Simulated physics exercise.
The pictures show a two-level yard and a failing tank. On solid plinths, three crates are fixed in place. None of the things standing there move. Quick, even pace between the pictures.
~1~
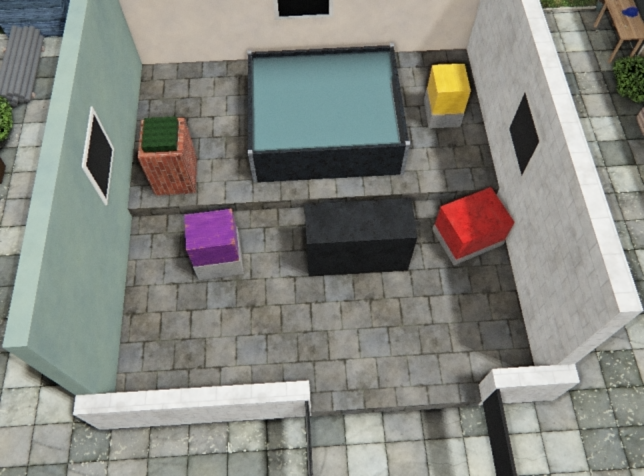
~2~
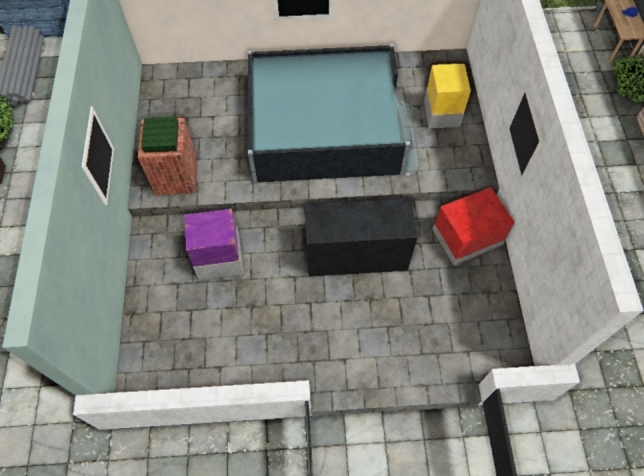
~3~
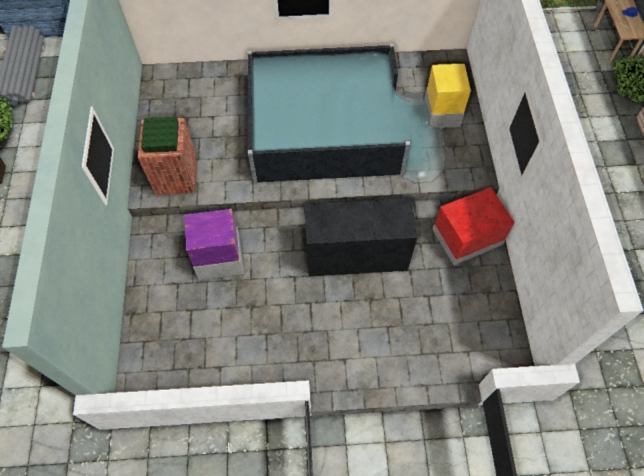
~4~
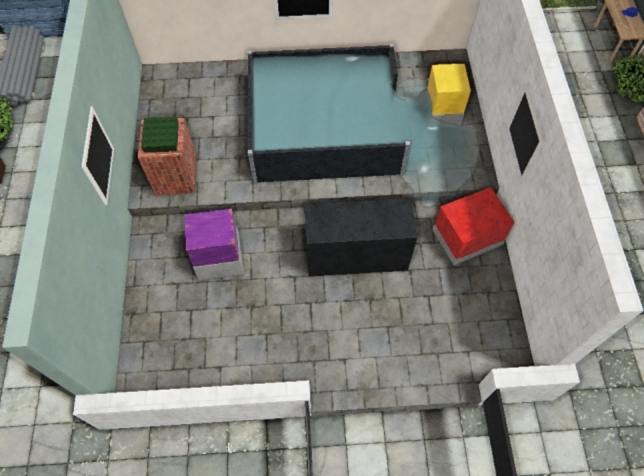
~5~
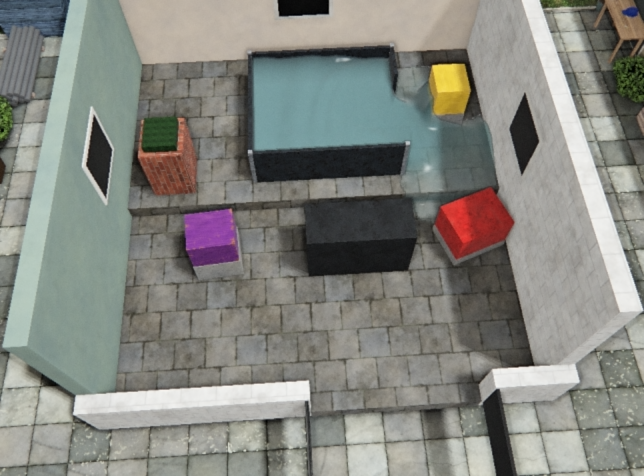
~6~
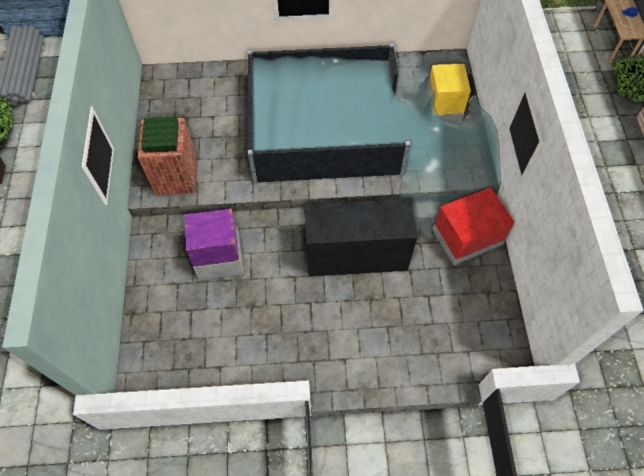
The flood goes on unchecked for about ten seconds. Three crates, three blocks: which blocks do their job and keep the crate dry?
The purple crate is safe from the water; the red crate is caught by the water; the yellow crate is caught by the water.
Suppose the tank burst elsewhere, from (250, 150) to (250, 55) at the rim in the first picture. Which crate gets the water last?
That would be the crate marked yellow.
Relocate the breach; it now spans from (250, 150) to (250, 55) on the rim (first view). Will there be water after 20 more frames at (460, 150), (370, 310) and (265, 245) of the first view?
Okay, the first is left untouched, the next is left untouched, and the last is waterlogged.
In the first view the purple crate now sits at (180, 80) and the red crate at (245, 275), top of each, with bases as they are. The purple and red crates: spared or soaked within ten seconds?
The purple crate stays untouched, the red crate stays untouched.
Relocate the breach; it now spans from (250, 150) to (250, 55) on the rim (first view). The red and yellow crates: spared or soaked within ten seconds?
First the red crate: It gets reached; then the yellow crate: It is never reached.
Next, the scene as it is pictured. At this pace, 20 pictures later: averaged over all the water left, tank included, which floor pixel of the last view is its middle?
Centre point: Around (372, 142).
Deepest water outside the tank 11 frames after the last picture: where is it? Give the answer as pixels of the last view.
At about (486, 216).
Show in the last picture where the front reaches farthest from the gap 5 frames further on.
Somewhere close to (521, 320).
A moment on, water covers 20 % of the floor; the purple crate not reached, the red crate water round its plinth, the yellow crate water round its plinth.
Next, water covers 30 % of the floor; the purple crate not reached, the red crate water round its plinth, the yellow crate water round its plinth.
Then, water covers 55 % of the floor; the purple crate water round its plinth, the red crate water round its plinth, the yellow crate water round its plinth.
Later, water covers 85 % of the floor; the purple crate water round its plinth, the red crate water round its plinth, the yellow crate water round its plinth.
In the end, water covers 95 % of the floor; the purple crate stayed above the water, the red crate was topped, the yellow crate was topped.
